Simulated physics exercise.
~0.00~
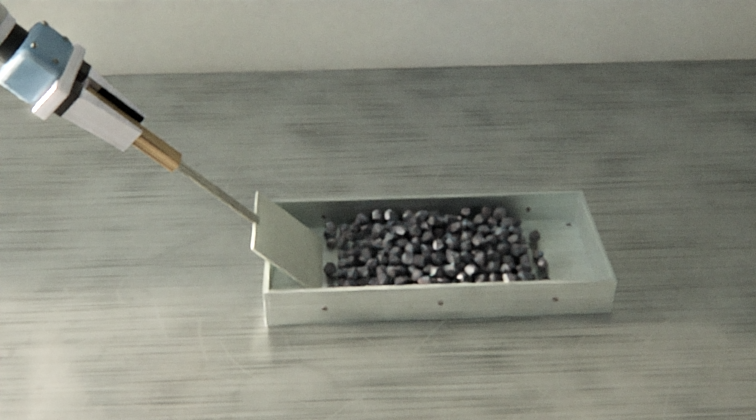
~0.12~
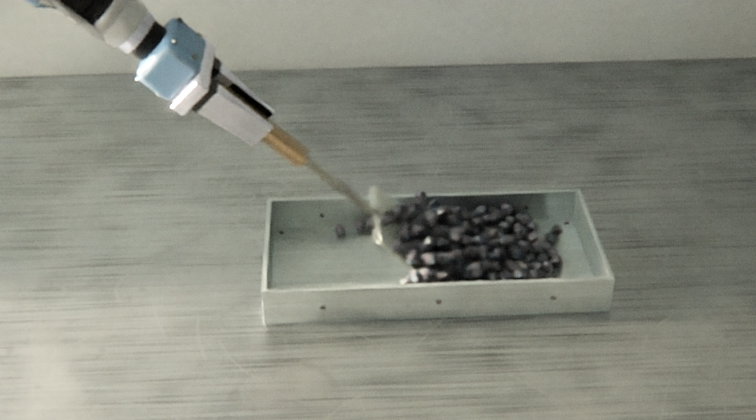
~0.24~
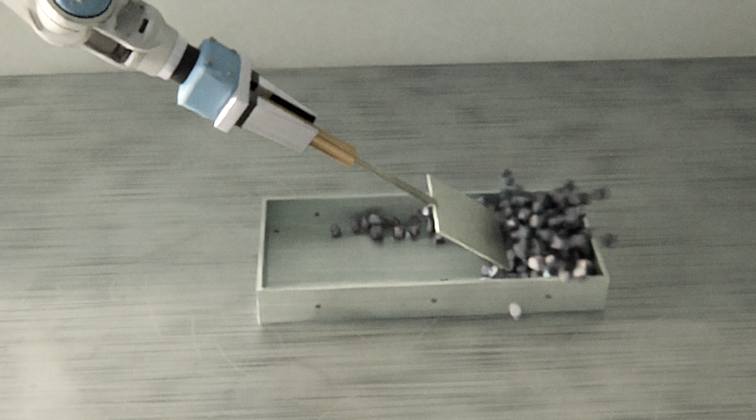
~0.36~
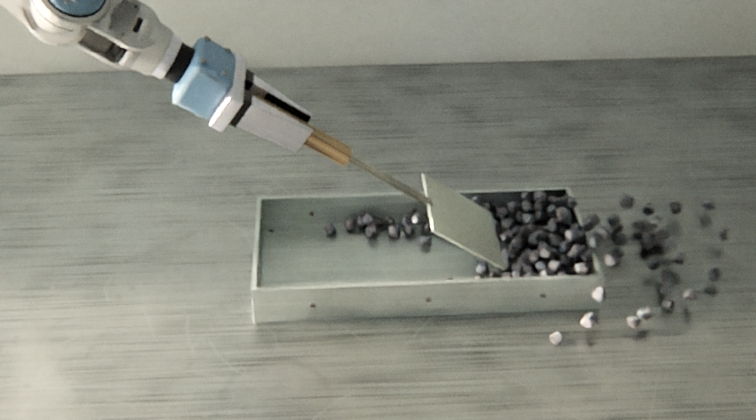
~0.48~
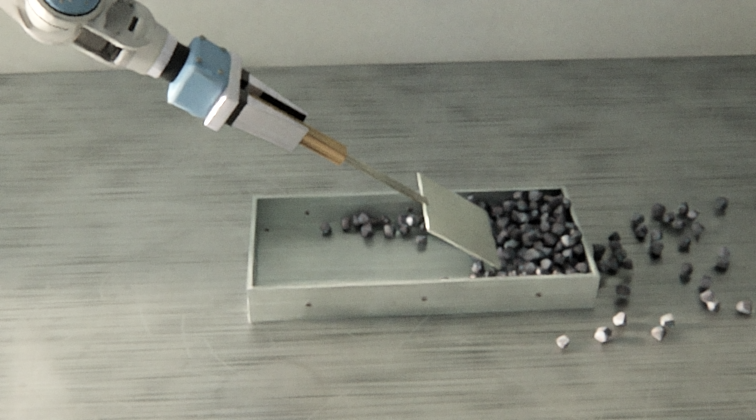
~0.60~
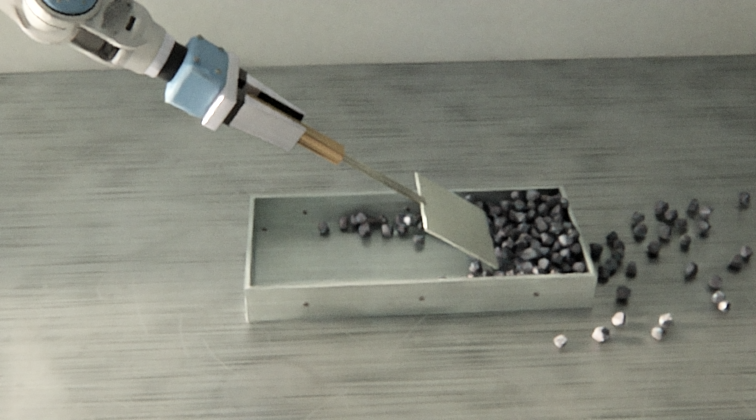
A robot arm in white and blue, reaching in from the upper left, holds a pale flat paddle at the left end of a shallow, light-coloured trough. The trough rests on a grey, streaked tabletop, seen from above at an angle, and holds a heap of small dark pebbles. The paddle sweeps right, bunching the pebbles toward the far end and leaving a short trail behind. It stops past the middle, tilted, as pebbles surge over the right end and scatter across the table. Finally most remain packed in the trough beside the still paddle, with a smaller share strewn outside.
